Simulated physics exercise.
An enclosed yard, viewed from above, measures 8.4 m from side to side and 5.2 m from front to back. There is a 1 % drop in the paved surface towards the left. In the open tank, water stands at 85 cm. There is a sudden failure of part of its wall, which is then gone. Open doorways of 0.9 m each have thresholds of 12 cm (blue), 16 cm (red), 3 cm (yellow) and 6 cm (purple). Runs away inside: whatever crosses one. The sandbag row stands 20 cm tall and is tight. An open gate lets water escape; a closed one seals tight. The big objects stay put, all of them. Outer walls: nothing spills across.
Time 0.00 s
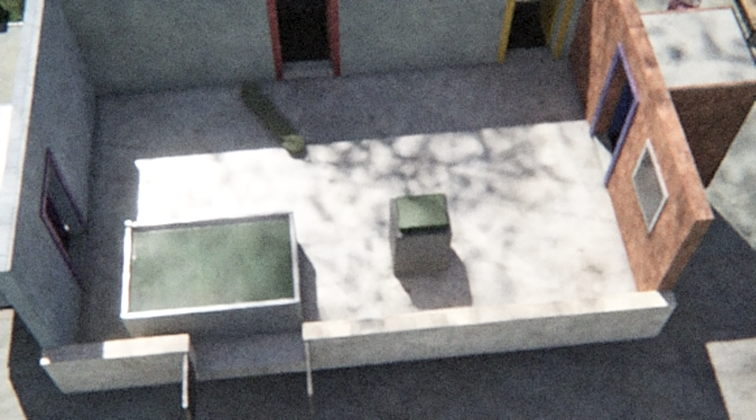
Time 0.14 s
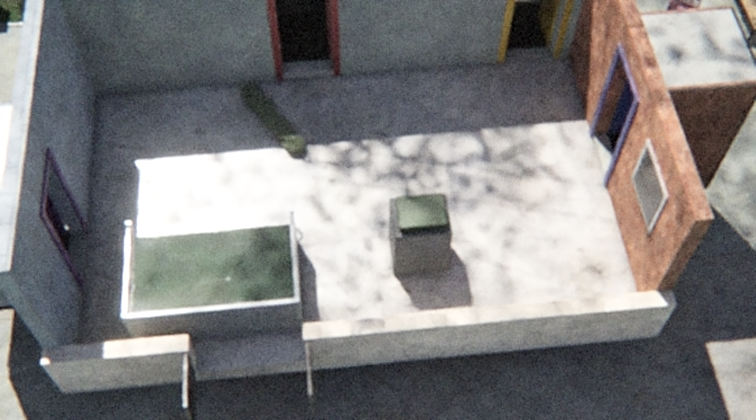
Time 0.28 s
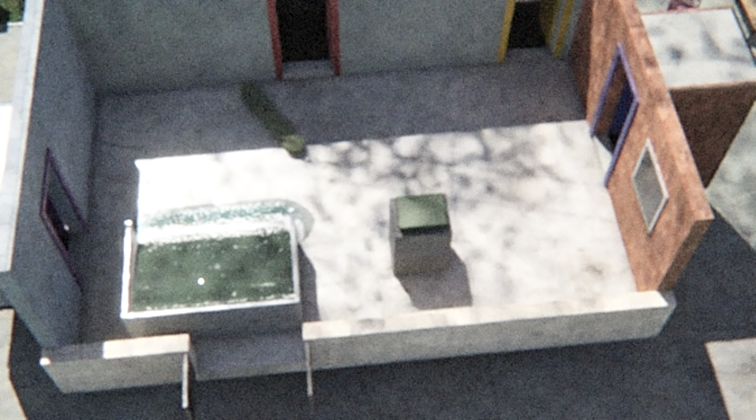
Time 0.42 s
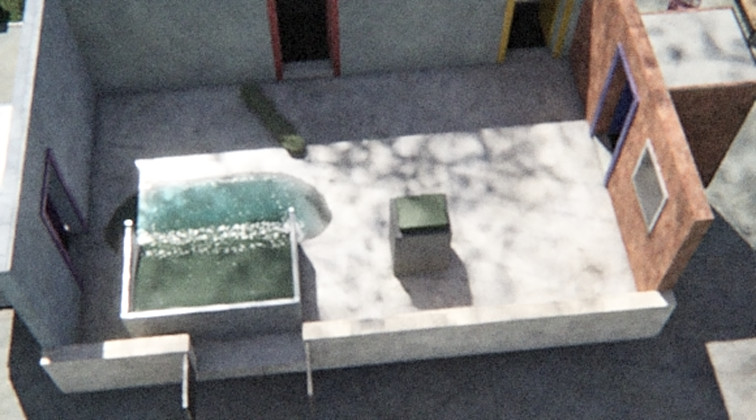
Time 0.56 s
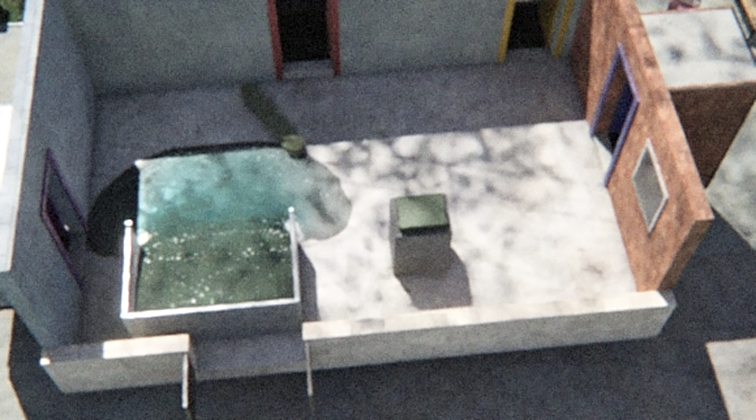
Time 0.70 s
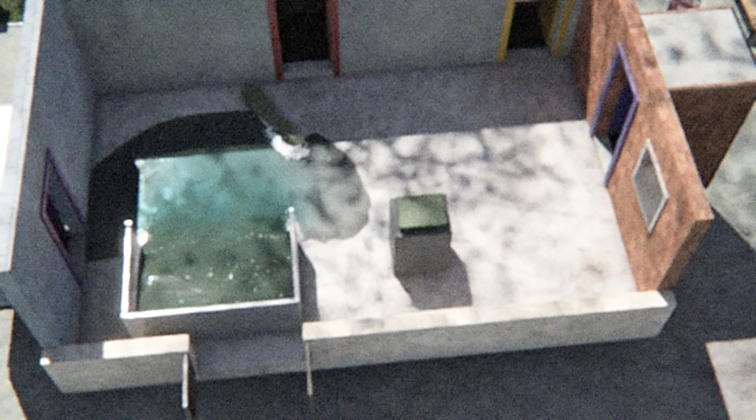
The video shows a walled yard from above, with an open tank of dark green water whose far side gives way, and water pours out across the pale paving, spreading toward the back wall and around a small block.
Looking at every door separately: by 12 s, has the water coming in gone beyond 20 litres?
Blue door - it has not. Red door - it has not. Yellow door - it has. Purple door - it has.
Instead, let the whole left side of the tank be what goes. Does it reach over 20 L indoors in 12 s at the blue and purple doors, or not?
Short answer, against that limit: Blue is fine, purple overshoots.
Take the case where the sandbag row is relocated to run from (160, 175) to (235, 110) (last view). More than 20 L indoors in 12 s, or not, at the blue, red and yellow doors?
Result: Blue door inside the limit; red door beyond the limit; yellow door beyond the limit.
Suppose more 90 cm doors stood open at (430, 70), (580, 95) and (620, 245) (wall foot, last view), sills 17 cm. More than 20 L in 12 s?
Note, doorways in listed order: Stays short, stays short, stays short.
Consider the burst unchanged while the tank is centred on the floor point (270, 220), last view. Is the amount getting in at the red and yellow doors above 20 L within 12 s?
Well, red ends up beyond the mark and yellow ends up beyond the mark.
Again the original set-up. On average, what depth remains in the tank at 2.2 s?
The mean depth is some 16 cm.
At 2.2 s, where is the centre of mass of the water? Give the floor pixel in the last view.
Its balance point sits around (209, 167).
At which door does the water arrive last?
That's the blue door.
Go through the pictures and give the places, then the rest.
The open tank at (212, 264) is whole and still, 85 cm deep, in the first frame.
The front is at (300, 238), 1.3 m from the gap on the open tank's far side; 0.6 m2 of floor is under water; 85 cm left at the back of the open tank, in the second frame.
The front is at (306, 215), 1.5 m from the gap on the open tank's far side; 2.0 m2 of floor is under water; 75 cm left at the back of the open tank, in the third frame.
Water pours out on the open tank's far side and has run 1.8 m, to (319, 198); typically 13 cm deep outside, 73 cm at the open tank's back, in the fourth frame.
Water pours out on the open tank's far side and has run 2.2 m, to (105, 196); typically 10 cm deep outside, 69 cm at the open tank's back, in the fifth frame.
Water pours out on the open tank's far side and has run 2.8 m, to (253, 115); typically 9 cm deep outside, 60 cm at the open tank's back, in the sixth frame.
After 1.4 s water covers 40 % of the floor and is deepest (56 cm) near (221, 91); blue door not reached, red door not reached, yellow door not reached, purple door 3 cm at the sill, 0 L in.
After 2.2 s water covers 40 % of the floor and is deepest (56 cm) near (97, 101); blue door not reached, red door 10 cm at the sill, 0 L in, yellow door not reached, purple door 2 cm at the sill, 1 L in.
After 3.5 s water covers 50 % of the floor and is deepest (29 cm) near (97, 101); blue door not reached, red door 4 cm at the sill, 0 L in, yellow door 5 cm at the sill, 0 L in, purple door 14 cm at the sill, 3 L in.
After 7.0 s water covers 90 % of the floor and is deepest (21 cm) near (77, 368); blue door 4 cm at the sill, 0 L in, red door 2 cm at the sill, 0 L in, yellow door 6 cm at the sill, 25 L in, purple door 15 cm at the sill, 60 L in.
After 12.0 s water covers 95 % of the floor and is deepest (12 cm) near (88, 222); blue door 2 cm at the sill, 0 L in, red door 6 cm at the sill, 0 L in, yellow door 4 cm at the sill, 40 L in, purple door 9 cm at the sill, 166 L in.
